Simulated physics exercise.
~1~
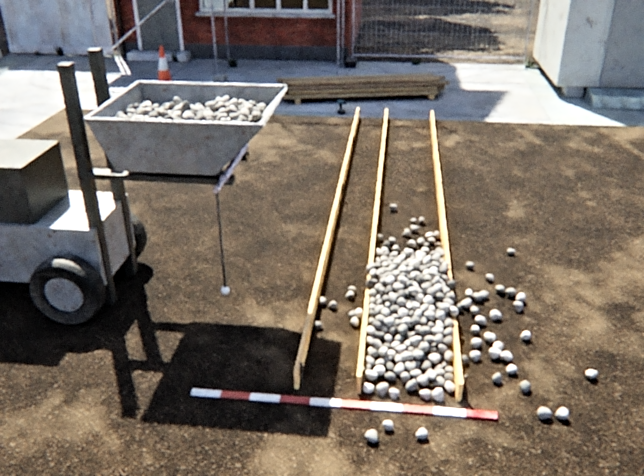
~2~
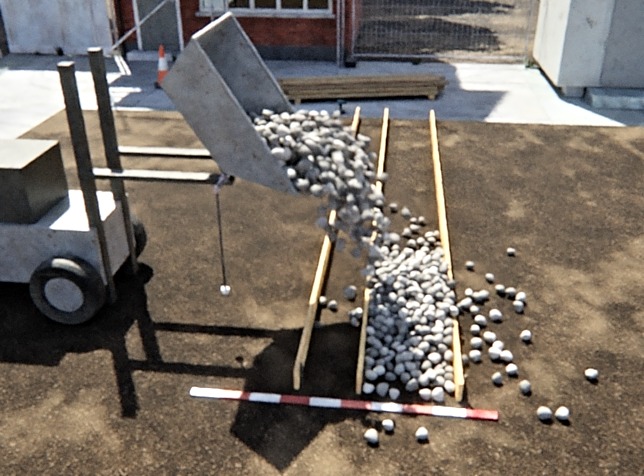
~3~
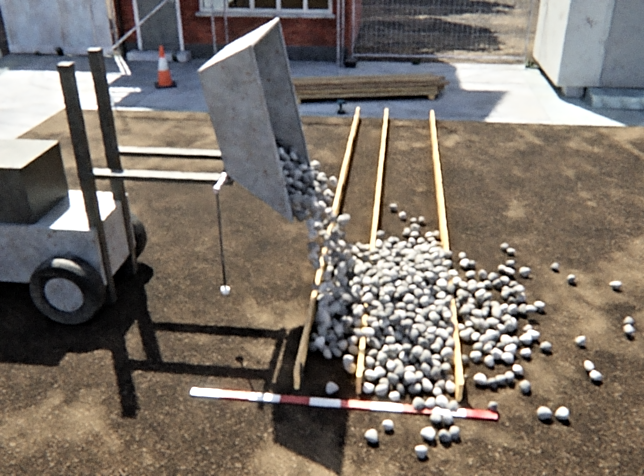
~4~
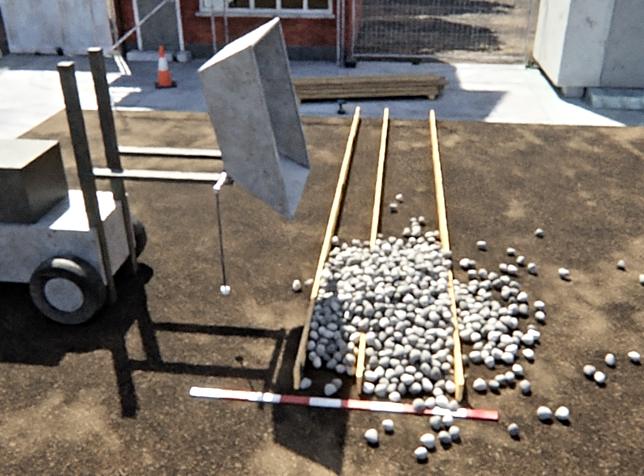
Grey tipping skip on a forklift tilting in two stages, pouring rounded stones over boards onto an earlier heap, and ending empty.
